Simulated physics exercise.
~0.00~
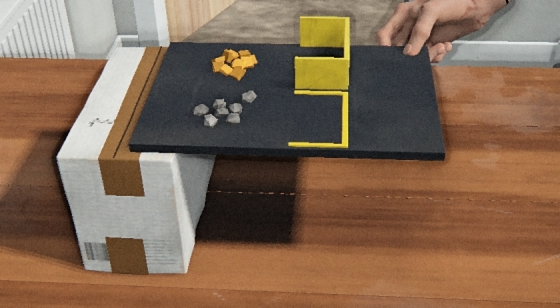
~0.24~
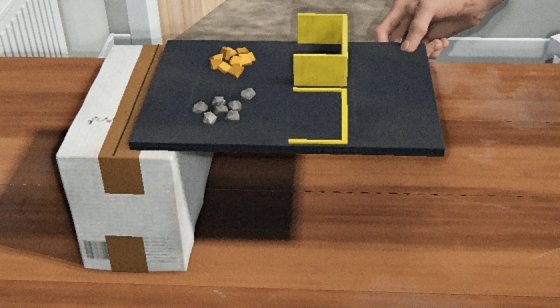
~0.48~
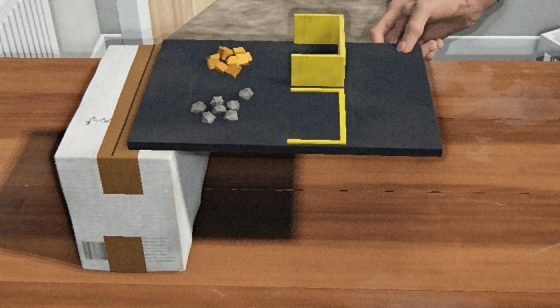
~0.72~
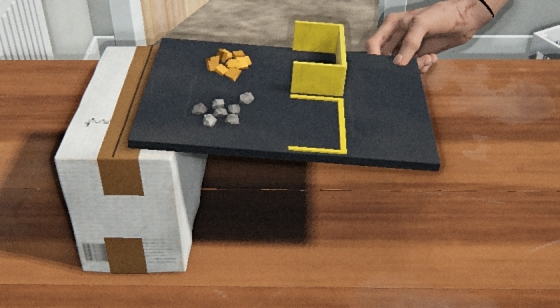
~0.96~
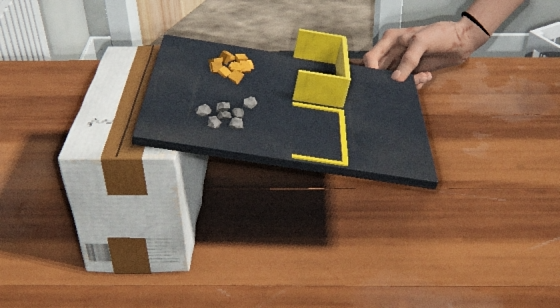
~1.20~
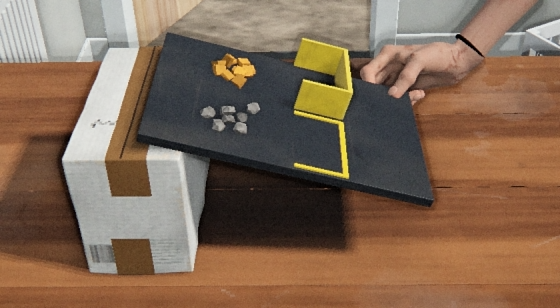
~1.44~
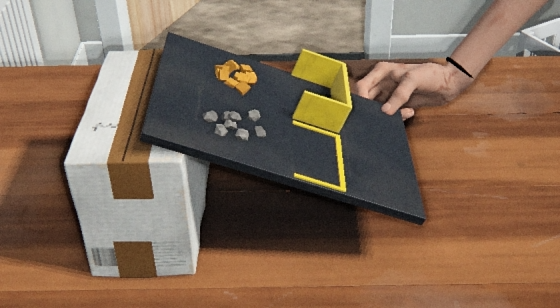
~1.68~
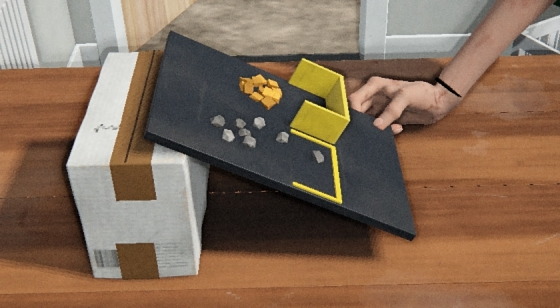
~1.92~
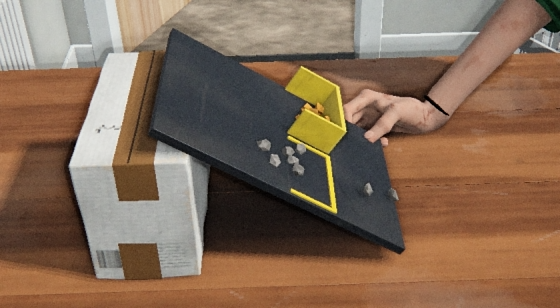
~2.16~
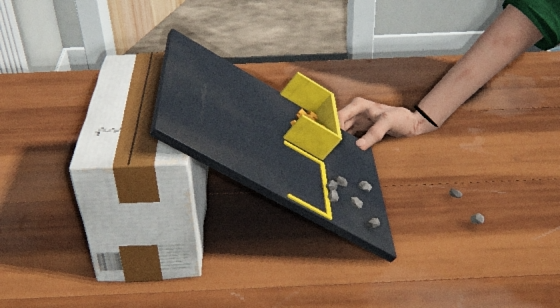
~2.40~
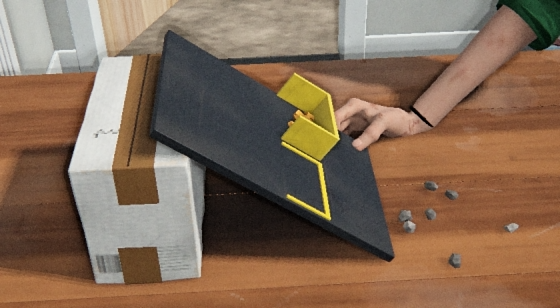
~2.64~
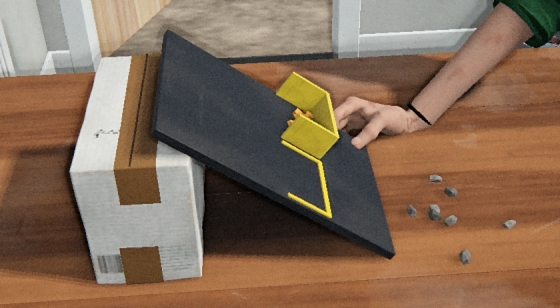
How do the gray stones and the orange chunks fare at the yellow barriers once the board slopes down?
The gray stones get past their low yellow barrier and end up scattered on the table. The orange chunks slide down and pile up behind the taller yellow barrier.
